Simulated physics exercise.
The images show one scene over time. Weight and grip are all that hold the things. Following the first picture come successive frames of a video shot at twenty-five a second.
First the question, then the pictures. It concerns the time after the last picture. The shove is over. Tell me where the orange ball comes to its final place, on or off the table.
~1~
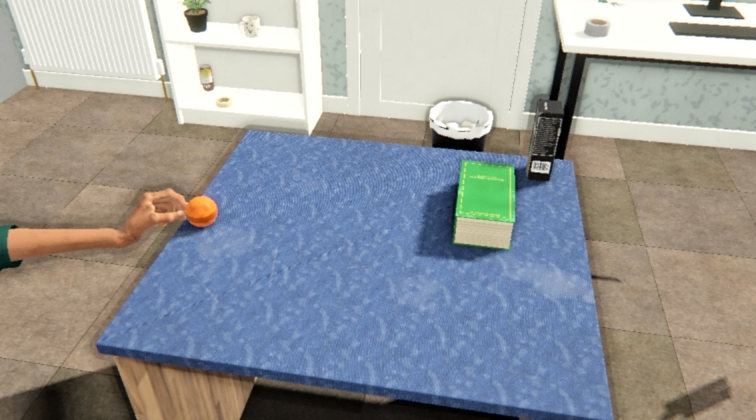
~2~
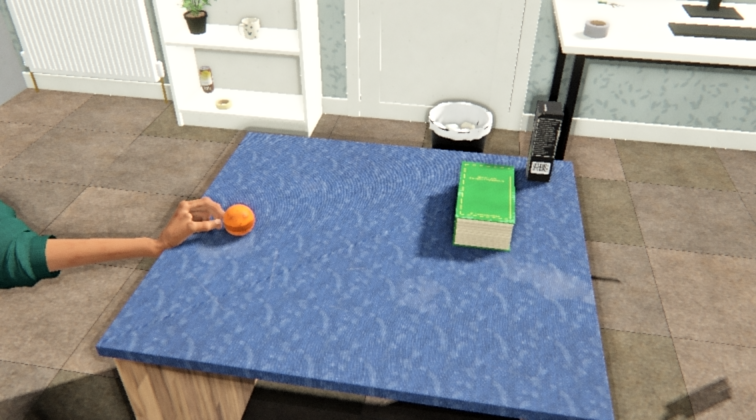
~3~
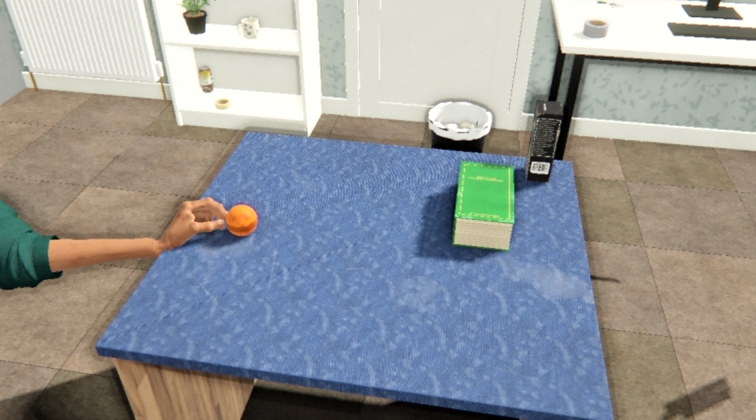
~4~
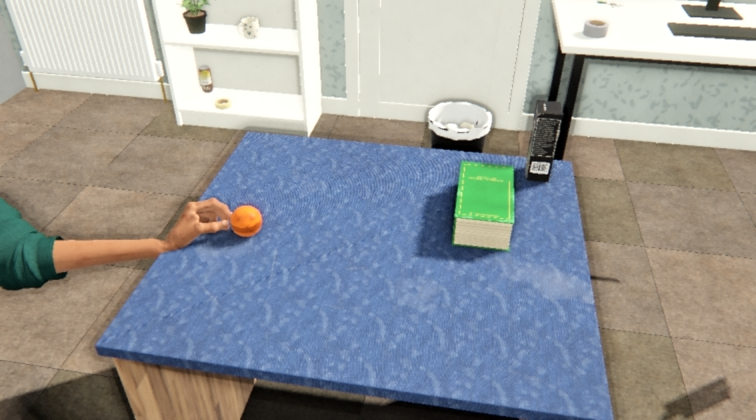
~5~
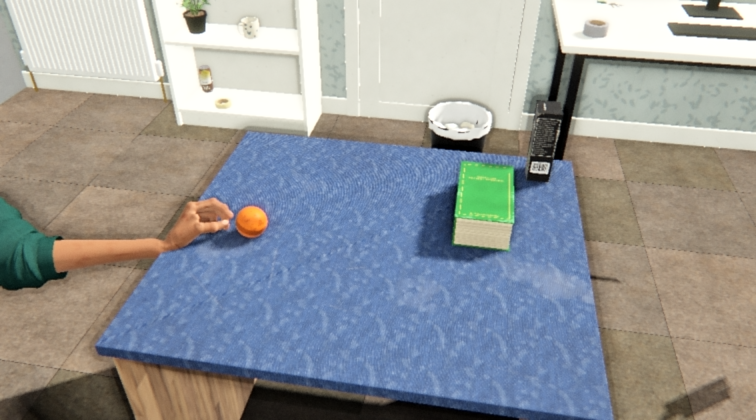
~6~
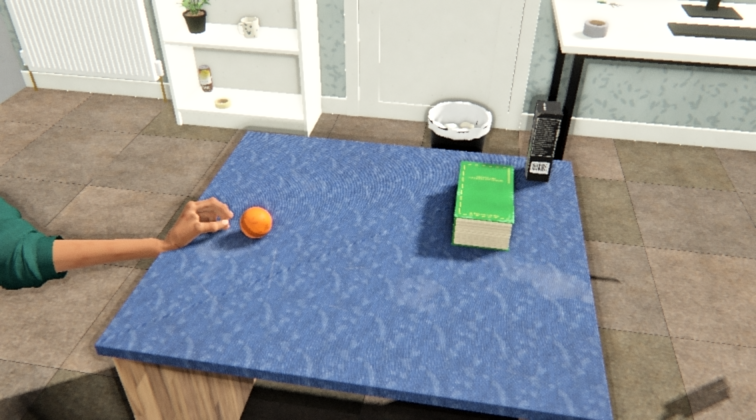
It does not clear the edge.
Then, 0.10 s past the last view, orange ball displaced about its own width near (266, 224).
Then, 0.20 s past the last view, orange ball displaced about its own width near (273, 226).
Then, 0.30 s past the last view, orange ball displaced about its own width near (278, 227).
Finally, moved from the start, orange ball. Final places as the last picture's camera would see them, orange ball near (280, 227).
